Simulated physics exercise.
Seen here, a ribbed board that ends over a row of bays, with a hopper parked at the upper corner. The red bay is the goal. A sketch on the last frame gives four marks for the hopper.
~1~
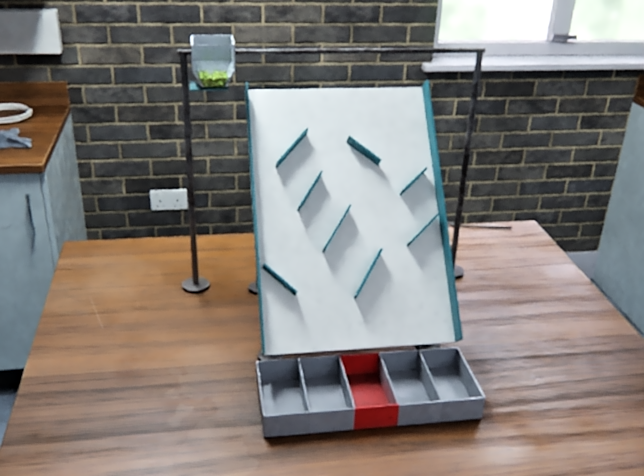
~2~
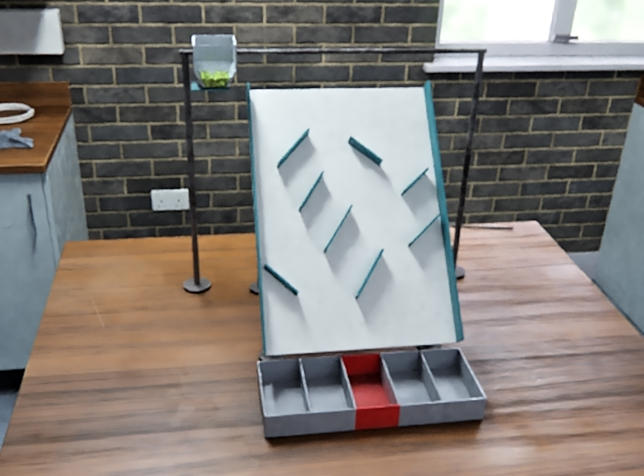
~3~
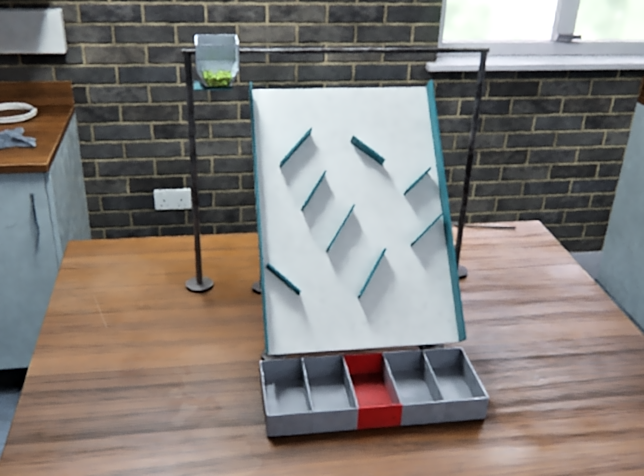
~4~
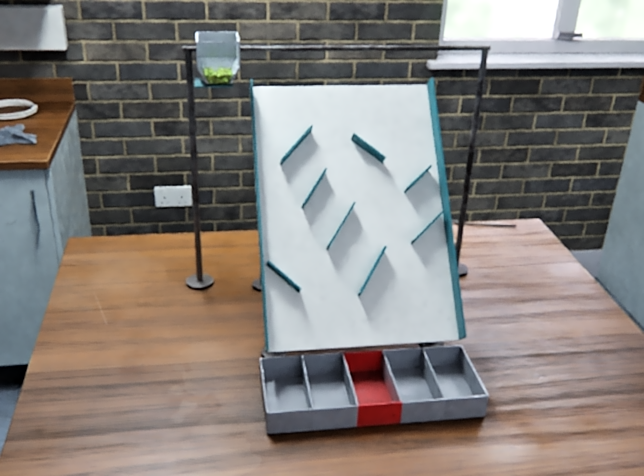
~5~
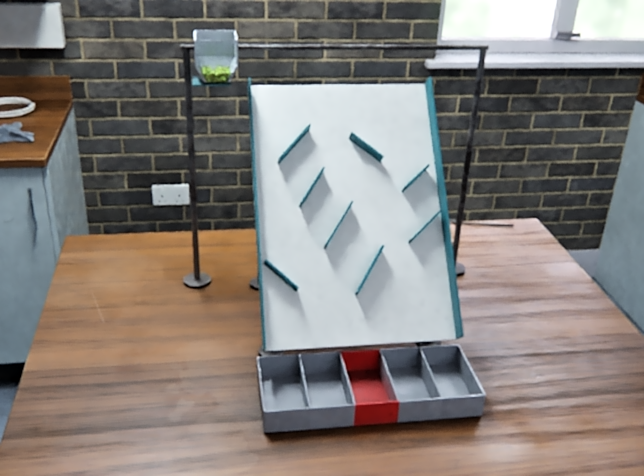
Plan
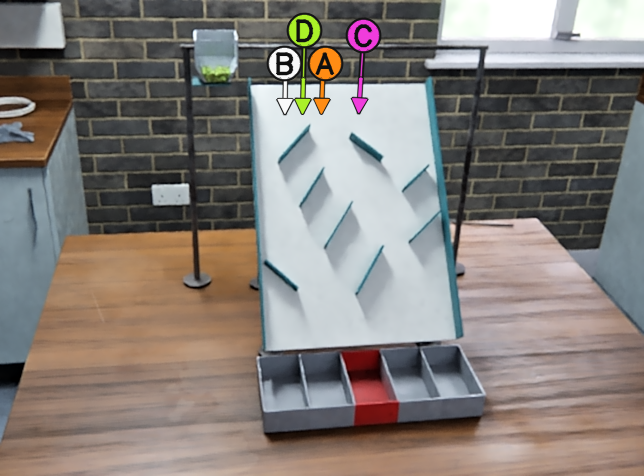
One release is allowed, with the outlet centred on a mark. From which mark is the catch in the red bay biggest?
B beats the others.
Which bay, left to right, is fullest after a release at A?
The second.
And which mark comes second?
Mark D.
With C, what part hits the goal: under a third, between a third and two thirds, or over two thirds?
Under a third.
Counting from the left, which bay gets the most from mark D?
The second from the left.
On the marked copy, mark A meets the board at (321, 108); mark B meets the board at (285, 108); mark C meets the board at (359, 107); mark D meets the board at (302, 108).
Choosing A, a small share in the red bay, the bulk in other bays.
Choosing B, close to two thirds in the red bay, close to a quarter in other bays, a small share held on the board, only a few outside the box.
Choosing C, a small share in the red bay, the bulk in other bays, a small share outside the box.
Choosing D, close to a quarter in the red bay, close to two thirds in other bays, a small share held on the board.
